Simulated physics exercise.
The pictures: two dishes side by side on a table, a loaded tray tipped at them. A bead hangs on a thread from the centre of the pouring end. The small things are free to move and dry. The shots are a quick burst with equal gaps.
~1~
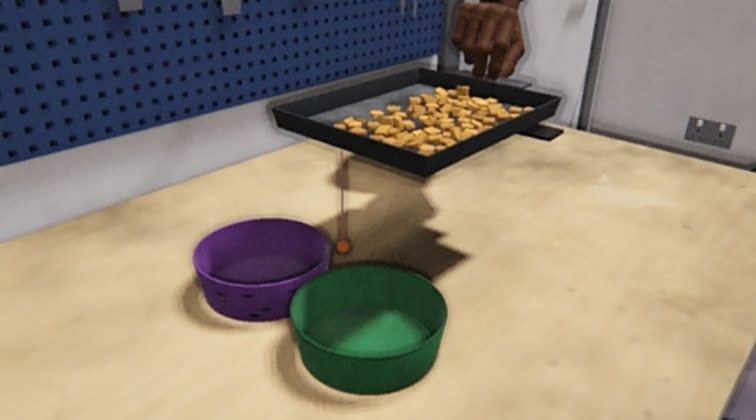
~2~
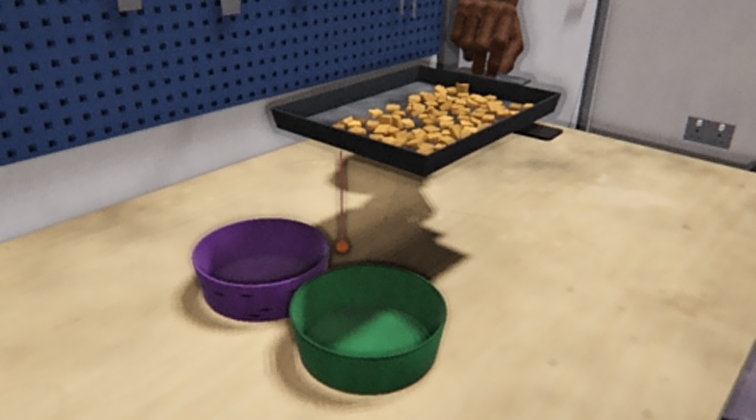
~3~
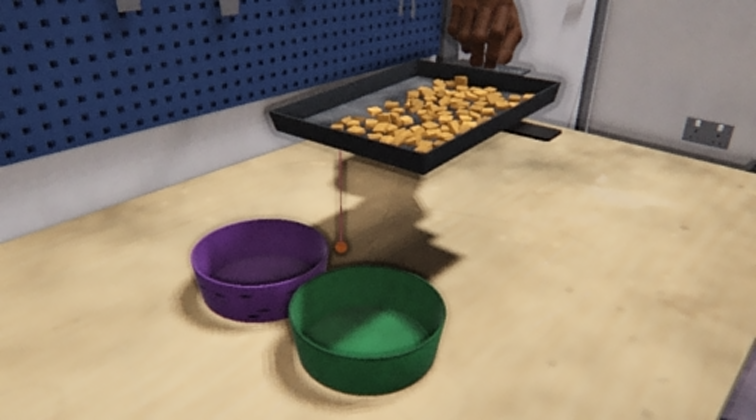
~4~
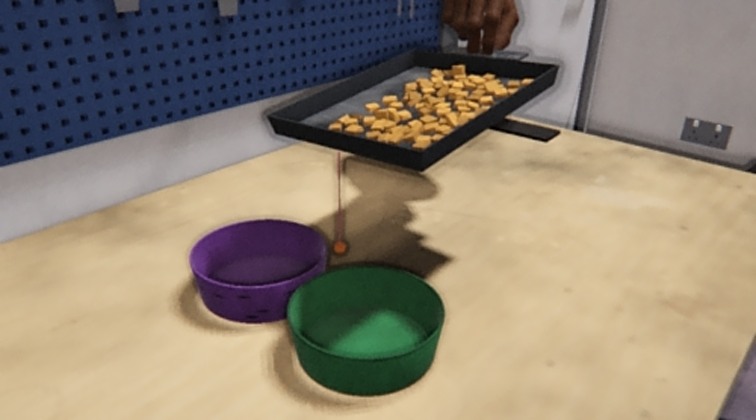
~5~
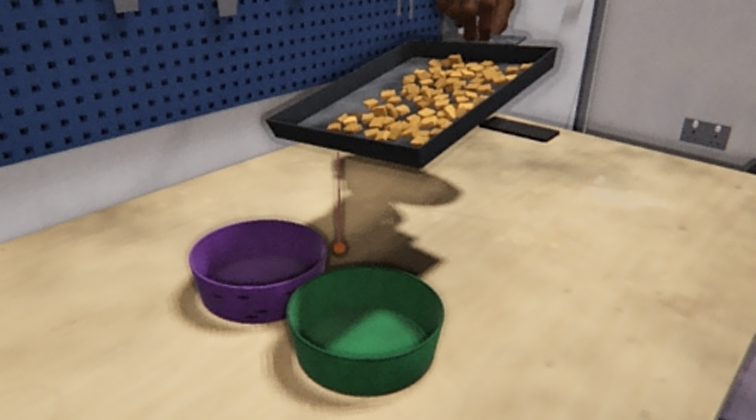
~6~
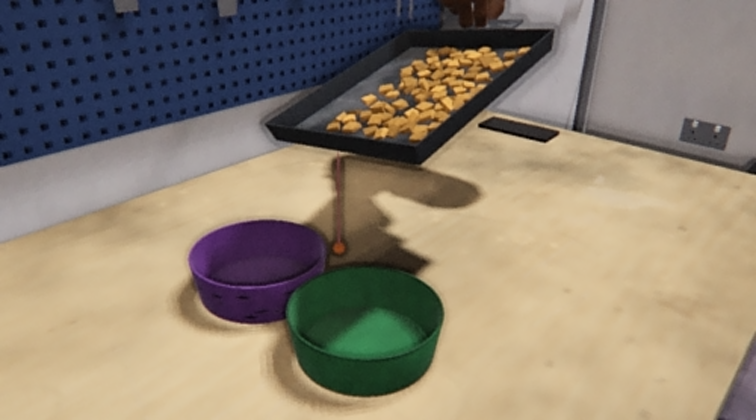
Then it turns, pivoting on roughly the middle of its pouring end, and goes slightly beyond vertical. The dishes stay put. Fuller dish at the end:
Left.
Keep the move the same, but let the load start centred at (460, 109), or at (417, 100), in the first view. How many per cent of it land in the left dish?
Near 90 % and 100 %.
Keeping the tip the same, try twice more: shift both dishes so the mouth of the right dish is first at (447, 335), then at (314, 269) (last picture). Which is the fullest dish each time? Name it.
In order of the tries: The dish on the left side, then the dish on the right side.
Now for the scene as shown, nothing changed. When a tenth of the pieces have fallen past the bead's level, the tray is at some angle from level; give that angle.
105°.
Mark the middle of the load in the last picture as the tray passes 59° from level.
I'd mark it close to (330, 104).
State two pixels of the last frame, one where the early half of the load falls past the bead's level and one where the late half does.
Roughly at (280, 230) first, and then at (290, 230).
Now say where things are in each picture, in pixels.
The first picture shows corners of the pouring end at (277, 107) and (427, 154), level; middle of the load at (442, 117), cereal squares; left dish at (208, 293); right dish at (313, 362); bead on its thread at (343, 247).
The second picture shows corners of the pouring end at (276, 108) and (426, 153), level; middle of the load at (442, 115).
The third picture shows corners of the pouring end at (274, 111) and (424, 151), tipped barely, lowest at the left corner; middle of the load at (441, 110).
The fourth picture shows corners of the pouring end at (272, 114) and (420, 149), tipped a little, lowest at the left corner; middle of the load at (439, 102).
The fifth picture shows corners of the pouring end at (271, 118) and (418, 146), tipped a little, lowest at the left corner; middle of the load at (437, 94).
The sixth picture shows corners of the pouring end at (270, 122) and (415, 143), tipped clearly, lowest at the left corner; middle of the load at (435, 85); left dish at (204, 295); right dish at (310, 363).
Soon after the last picture, tray tipped steeply; nearly all on the tray; a stray few in the air.
A little later, tray tipped right over; nearly all on the tray; a small part in the left dish; a stray few in the air.
Later still, tray tipped past a quarter turn; a stray few in the right dish; most in the left dish; a small part outside both.
At rest, tray tipped past a quarter turn; a stray few in the right dish; most in the left dish; a small part outside both.
